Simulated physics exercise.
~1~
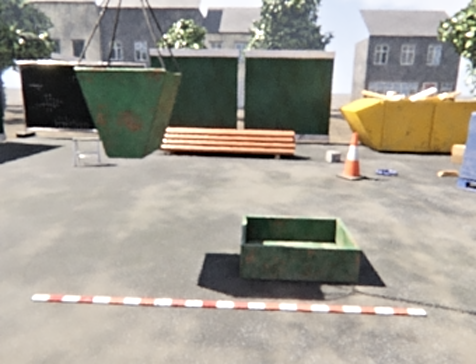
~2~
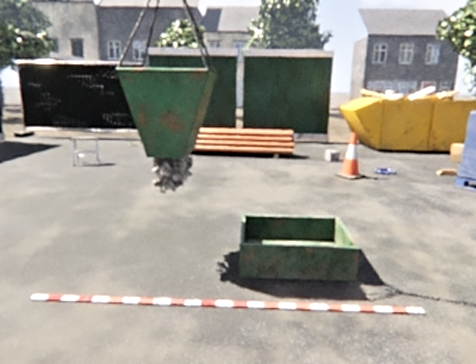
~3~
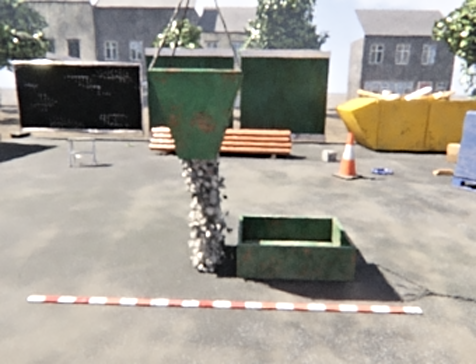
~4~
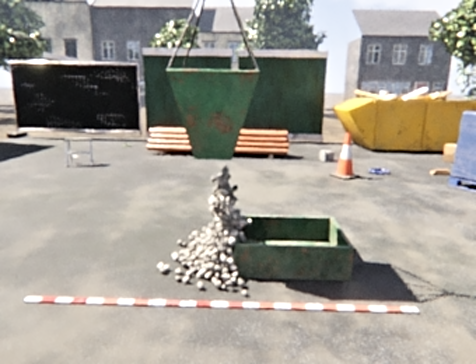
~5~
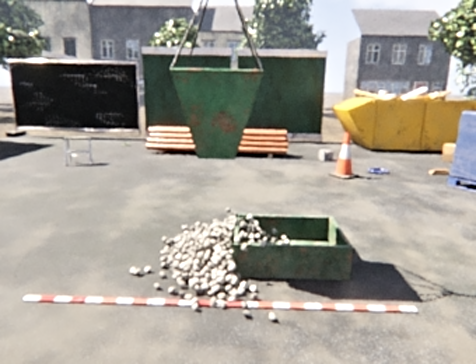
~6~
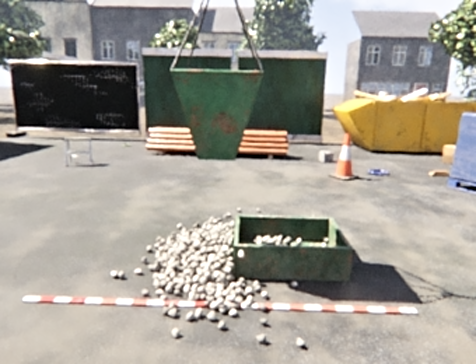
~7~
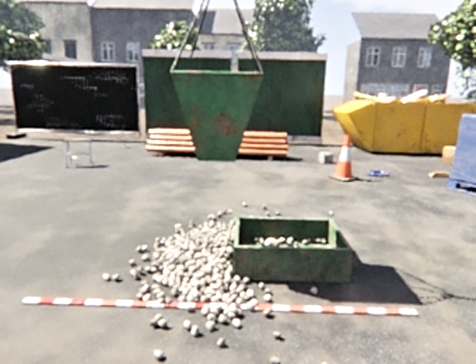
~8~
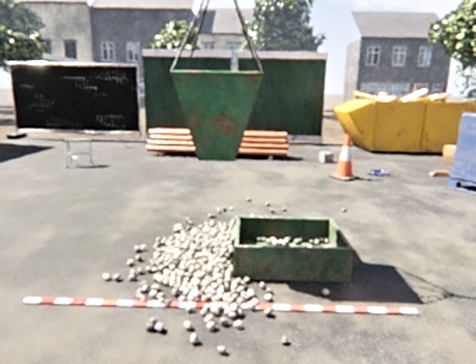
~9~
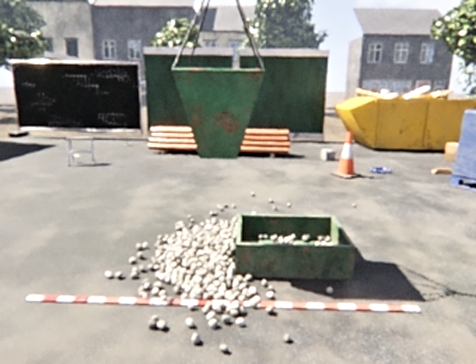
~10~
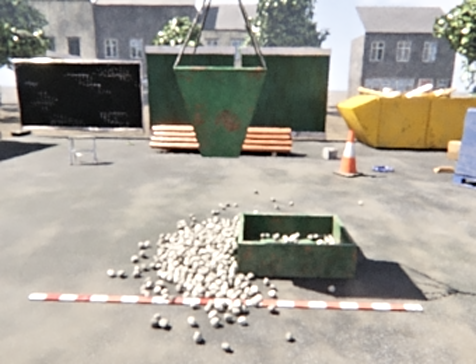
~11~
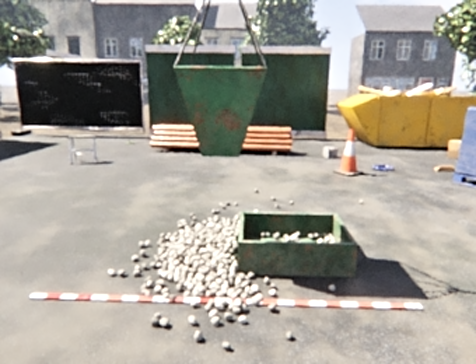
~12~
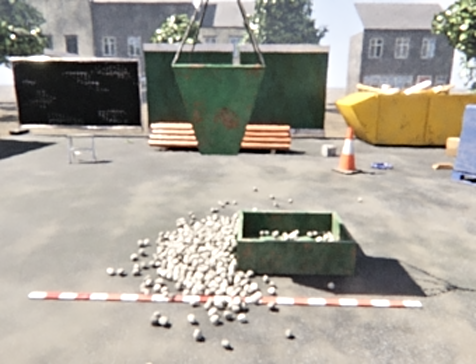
A hanging green hopper moves right, dropping stones that mostly pile up left of the bin.
